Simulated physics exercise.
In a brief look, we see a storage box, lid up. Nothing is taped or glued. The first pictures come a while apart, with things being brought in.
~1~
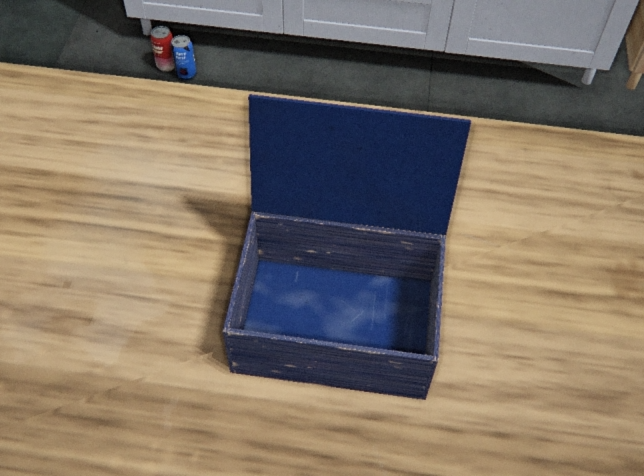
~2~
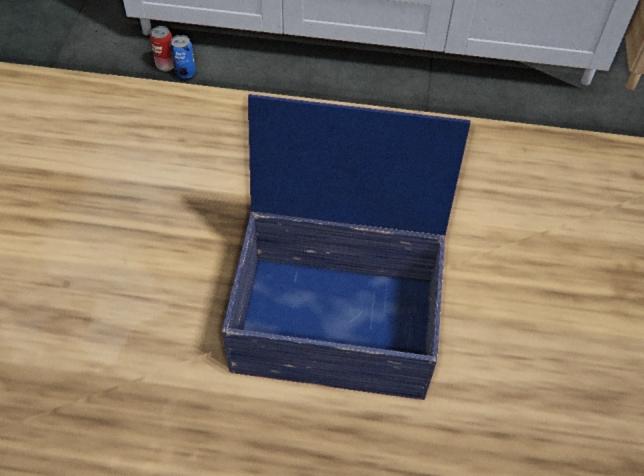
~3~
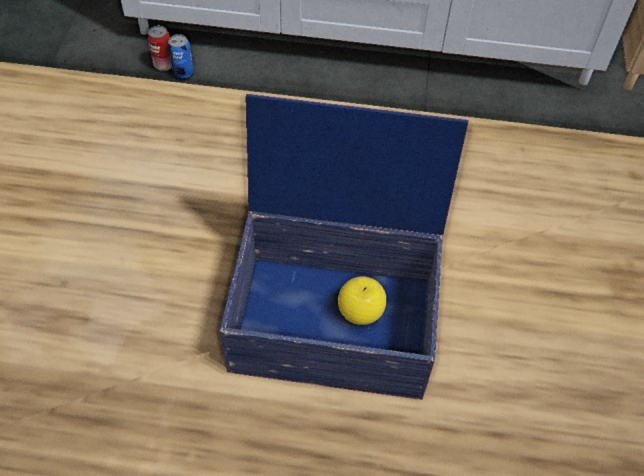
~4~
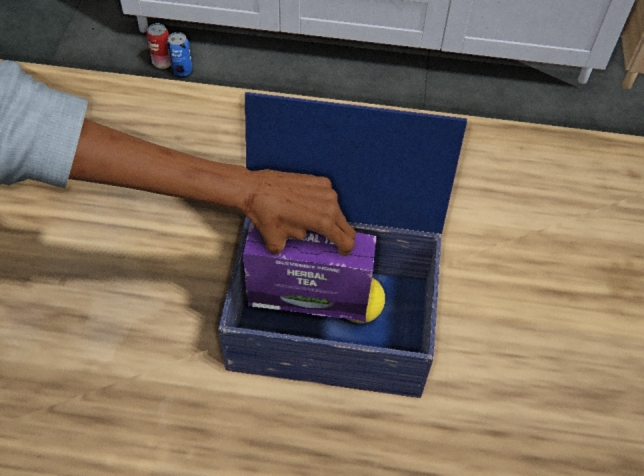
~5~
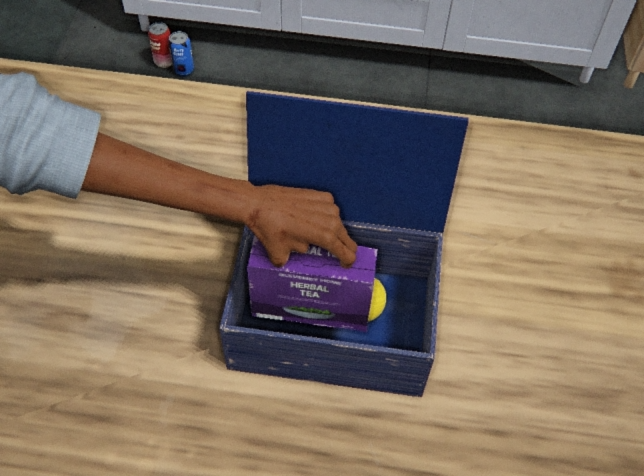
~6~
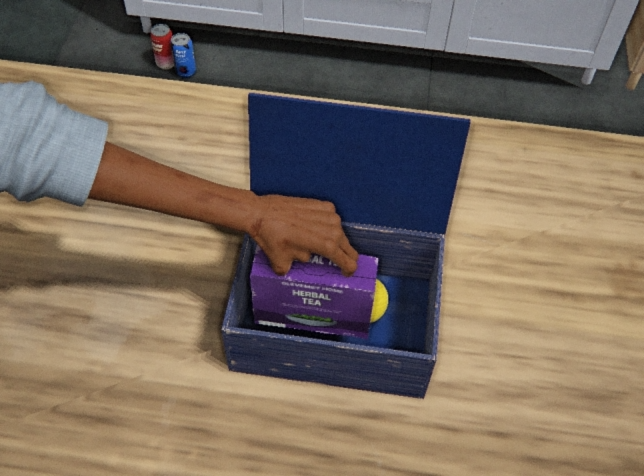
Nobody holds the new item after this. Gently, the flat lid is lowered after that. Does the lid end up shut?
No. Most likely the lid won't land on the rim.
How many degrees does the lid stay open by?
Angle: About 6°.
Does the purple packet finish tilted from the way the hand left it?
Well, it stays just as set.
Then, 0.50 s later than the last frame, purple packet moved a little near (319, 331).
Then, 1.40 s later than the last frame, lid 72° above the rim; purple packet moved a little near (319, 331); yellow apple moved a little.
Then, 1.80 s later than the last frame, lid 48° above the rim; purple packet moved a little near (319, 331); yellow apple moved a little.
Then, 2.20 s later than the last frame, lid 19° above the rim; purple packet moved a little near (319, 331); yellow apple moved a little.
When it is over, lid 5° above the rim; moved from the start, purple packet; yellow apple as before. End places, in pixels of the last picture, purple packet near (319, 331).
